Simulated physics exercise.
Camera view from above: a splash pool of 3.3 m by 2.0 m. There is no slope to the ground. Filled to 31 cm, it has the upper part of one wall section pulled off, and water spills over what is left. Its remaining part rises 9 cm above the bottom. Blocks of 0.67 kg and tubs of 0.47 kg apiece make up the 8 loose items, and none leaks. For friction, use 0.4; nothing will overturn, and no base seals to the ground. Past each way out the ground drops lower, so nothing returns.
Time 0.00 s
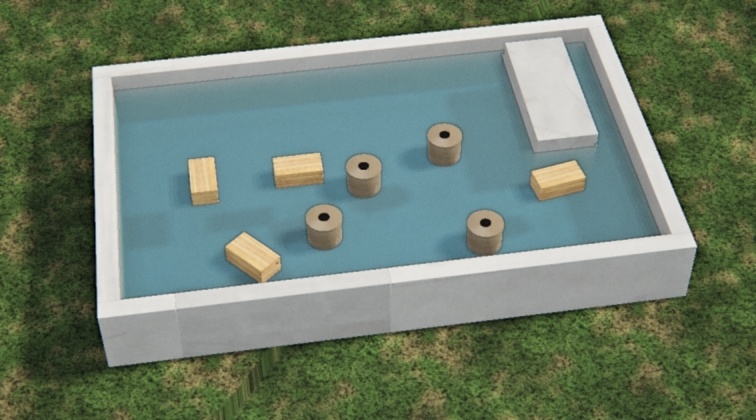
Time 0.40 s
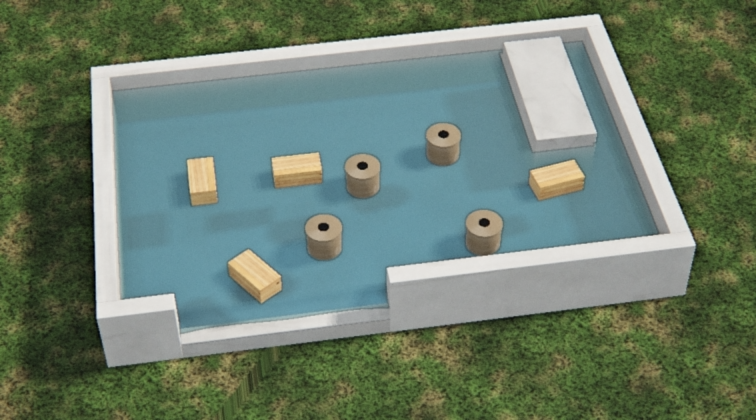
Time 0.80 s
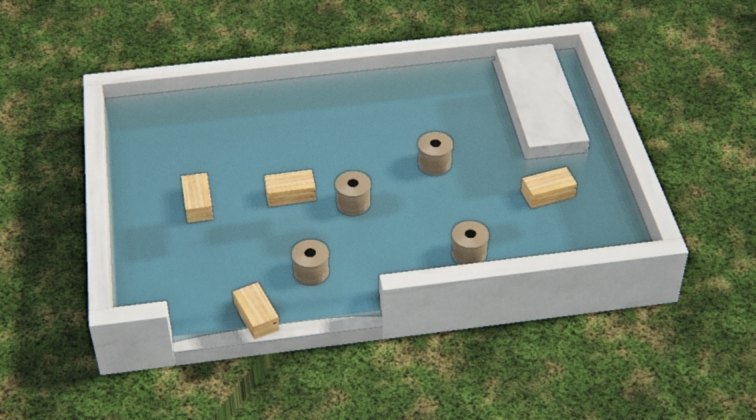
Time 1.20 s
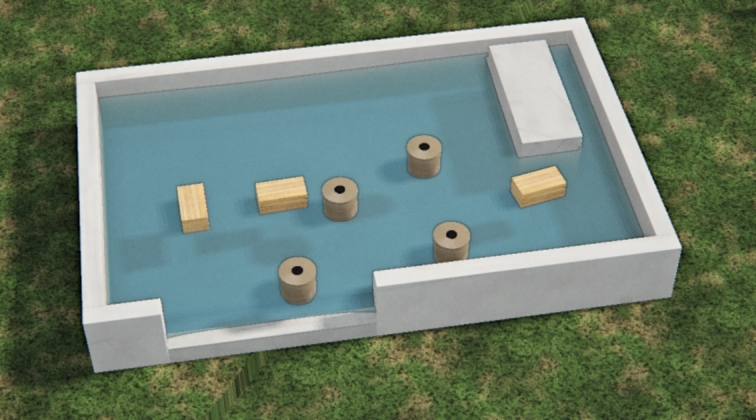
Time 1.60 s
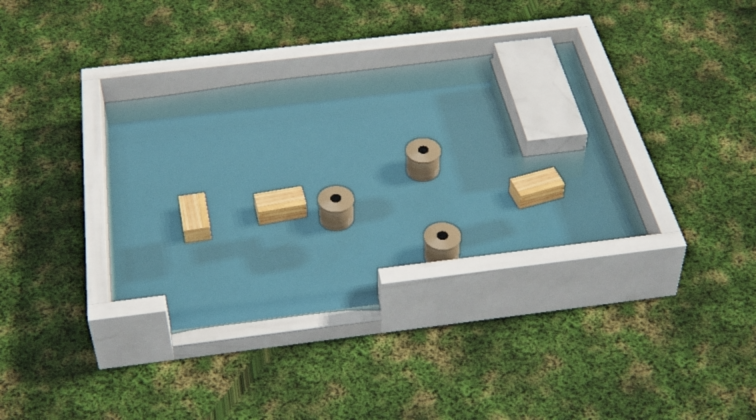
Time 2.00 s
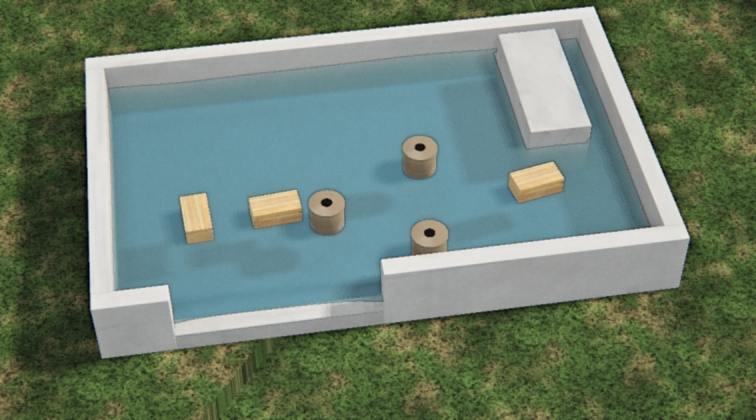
White-walled pool losing the top of a front wall section, a wooden block then a tub leaving through the gap as others drift.
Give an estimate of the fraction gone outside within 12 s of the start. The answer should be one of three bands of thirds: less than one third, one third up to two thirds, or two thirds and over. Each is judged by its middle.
It falls in the band two thirds and over.
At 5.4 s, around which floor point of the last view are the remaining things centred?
Somewhere near (441, 225).
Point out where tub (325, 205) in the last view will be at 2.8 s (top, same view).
Estimated pixel: Around (307, 227).
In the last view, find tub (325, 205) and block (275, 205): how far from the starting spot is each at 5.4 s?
The first is washed out, the second gone out.
After 2.8 s 2 of 8 are out; 6 afloat.
After 5.4 s 6 of 8 are out; 2 afloat.
After 8.0 s 6 of 8 are out; 2 afloat.
After 12.0 s 6 of 8 are out; 2 afloat.
